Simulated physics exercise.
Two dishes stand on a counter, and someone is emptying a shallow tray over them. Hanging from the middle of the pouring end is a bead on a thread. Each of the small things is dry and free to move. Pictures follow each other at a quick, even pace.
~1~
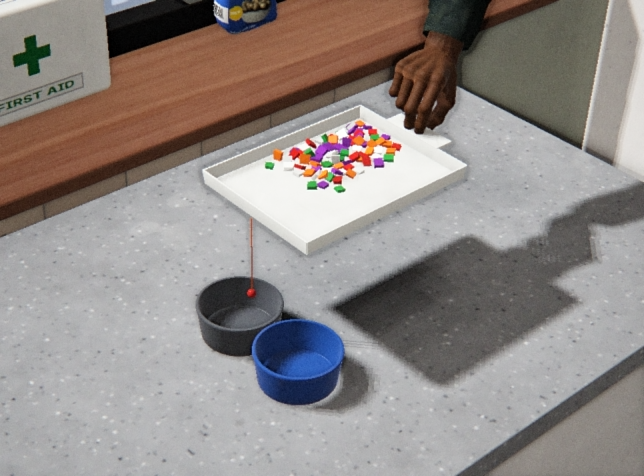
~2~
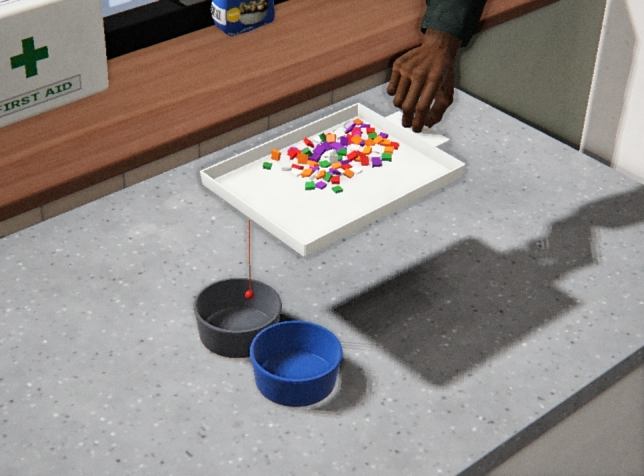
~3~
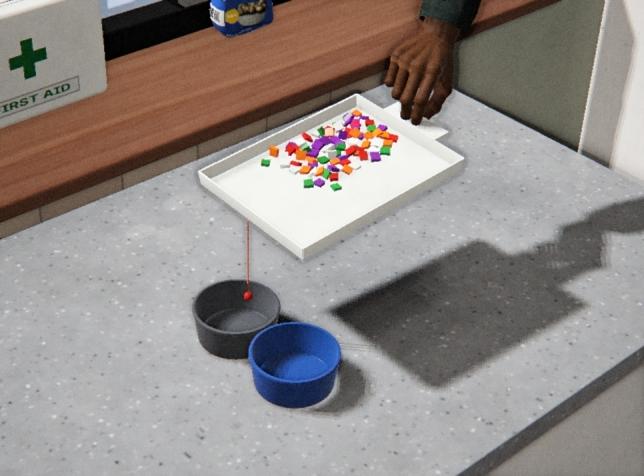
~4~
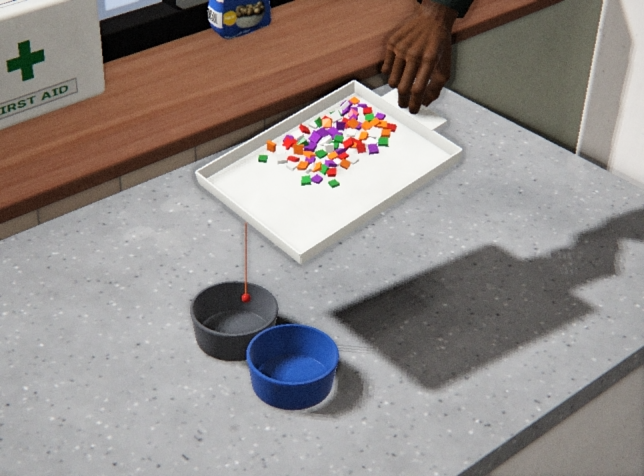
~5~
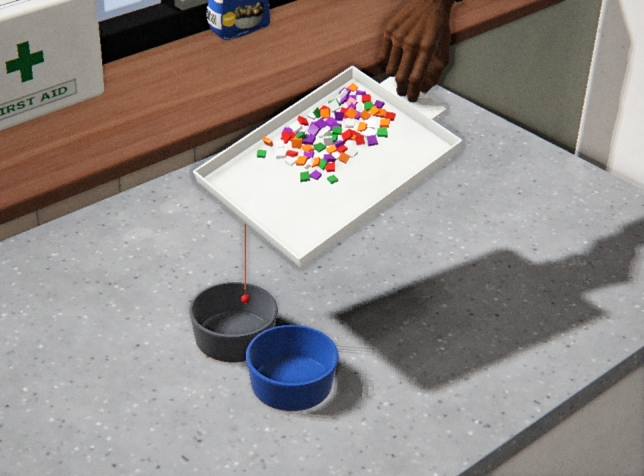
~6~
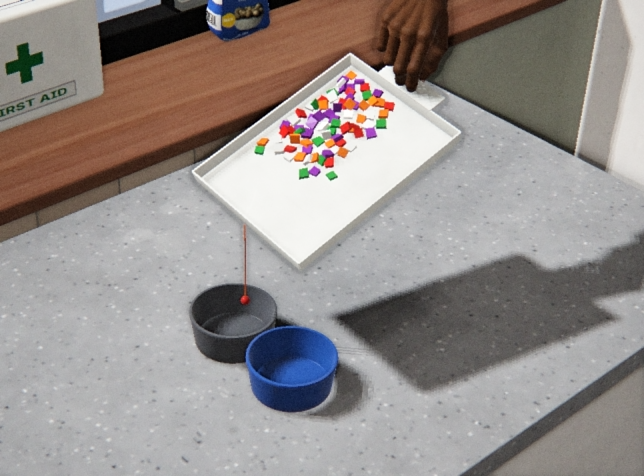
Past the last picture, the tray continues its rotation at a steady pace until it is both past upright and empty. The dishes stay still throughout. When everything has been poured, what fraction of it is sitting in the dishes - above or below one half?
Above one half.
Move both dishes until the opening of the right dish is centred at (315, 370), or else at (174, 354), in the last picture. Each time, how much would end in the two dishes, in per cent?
About 70 and 0 per cent.
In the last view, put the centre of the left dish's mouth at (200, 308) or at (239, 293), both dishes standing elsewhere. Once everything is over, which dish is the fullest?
Try 1: The dish at right; try 2: The dish at right.
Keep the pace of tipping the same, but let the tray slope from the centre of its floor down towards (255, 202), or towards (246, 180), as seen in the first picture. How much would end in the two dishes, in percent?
The first try gives close to 20 per cent, the second close to 20 per cent.
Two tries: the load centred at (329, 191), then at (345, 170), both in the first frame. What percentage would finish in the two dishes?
First case around 90 %, second case around 80 %.
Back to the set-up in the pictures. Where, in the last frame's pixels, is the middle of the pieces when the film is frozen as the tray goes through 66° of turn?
The middle of the pieces lands at roughly (283, 242).
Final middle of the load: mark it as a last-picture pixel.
Around (280, 376).
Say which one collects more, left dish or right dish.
It's the right of the two that is fuller.
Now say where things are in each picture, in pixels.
Corners of the pouring end at (205, 170) and (307, 241), level; middle of the load at (343, 151), mosaic tiles; left dish at (206, 331); right dish at (264, 379); bead on its thread at (252, 293), in the first frame.
Corners of the pouring end at (203, 171) and (305, 243), level; middle of the load at (341, 150), in the second frame.
Corners of the pouring end at (201, 172) and (303, 247), tipped barely, lowest at the right corner; middle of the load at (340, 144), in the third frame.
Corners of the pouring end at (198, 172) and (300, 252), tipped a little, lowest at the right corner; middle of the load at (339, 139), in the fourth frame.
Corners of the pouring end at (196, 171) and (299, 257), tipped clearly, lowest at the right corner; middle of the load at (337, 131), in the fifth frame.
Corners of the pouring end at (195, 171) and (299, 261), tipped clearly, lowest at the right corner; middle of the load at (336, 124); left dish at (200, 339); right dish at (258, 386), in the sixth frame.
Soon, tray tipped steeply; nearly all on the tray; a small part in the air.
A while on, tray tipped past a quarter turn; about half on the tray; about a third in the right dish; a stray few in the left dish; a small part outside both; a stray few in the air.
Towards the end, tray tipped past a quarter turn; most in the right dish; a small part in the left dish; about a quarter outside both.
Finally, tray tipped past a quarter turn; most in the right dish; a small part in the left dish; about a quarter outside both.
